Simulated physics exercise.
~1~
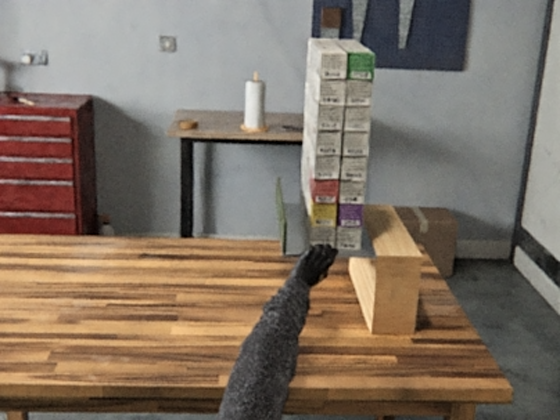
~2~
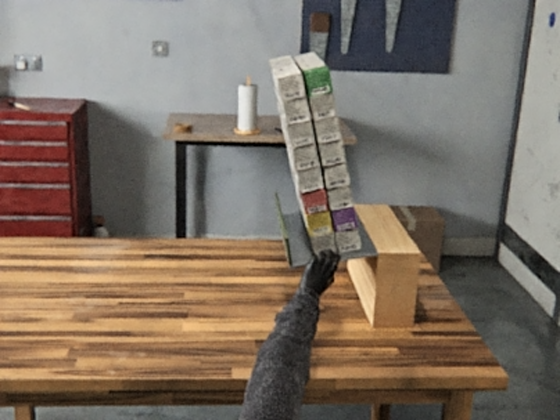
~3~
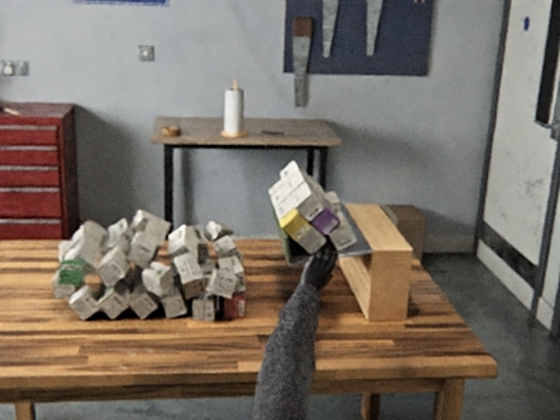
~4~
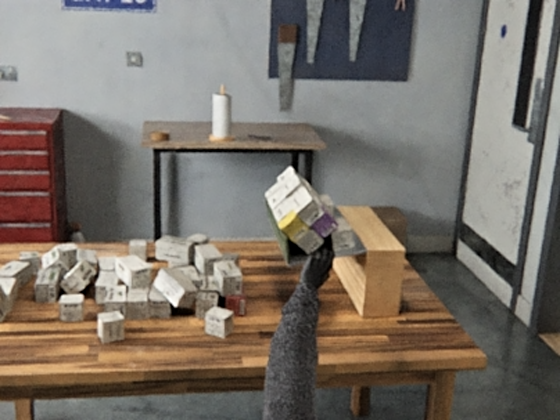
In a workshop with a striped wooden table, seen from the front with the view drifting slightly, a dark-sleeved arm reaches up to a hinged tray beside a wooden block. On the tray stands a tall stack of pale tea packets, with green at the top and red, yellow and purple near the bottom. The tray tips and the whole stack leans left. Most of the packets topple onto the table, the green and red ones among them, and scatter in a loose heap on the left. The yellow and purple packets stay aboard, tilted in a small cluster.
